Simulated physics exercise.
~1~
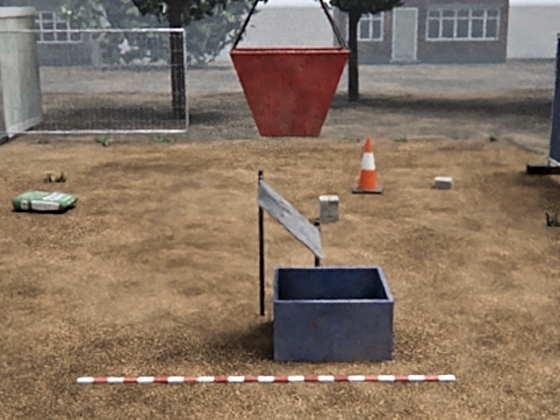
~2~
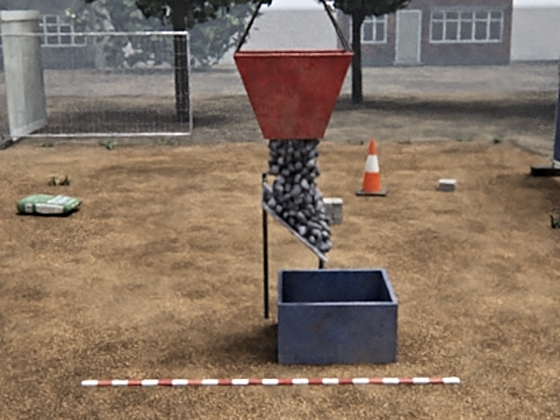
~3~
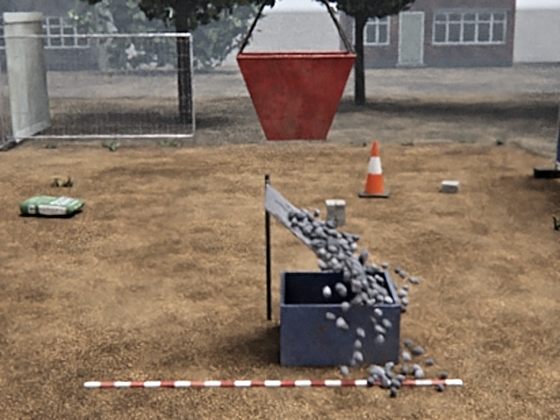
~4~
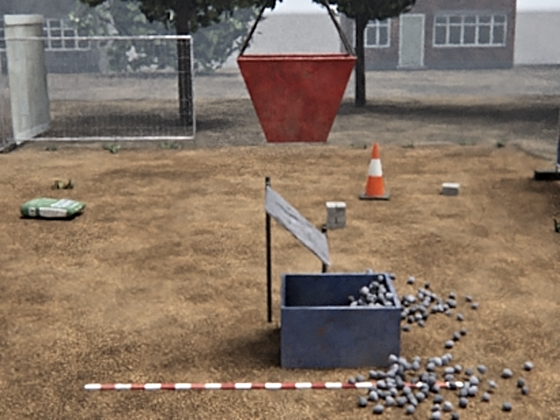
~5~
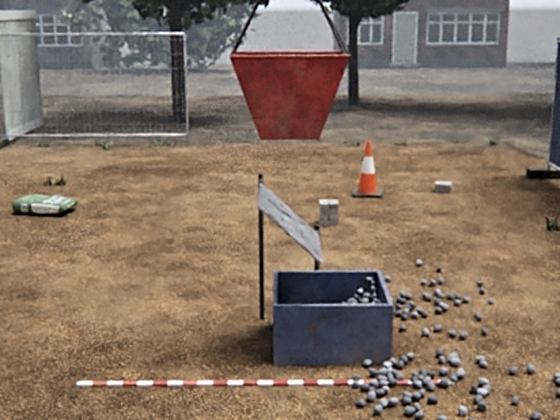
On a dirt yard, grey stones drop from a red hopper, slide down a slope, and mostly land in a blue bin.
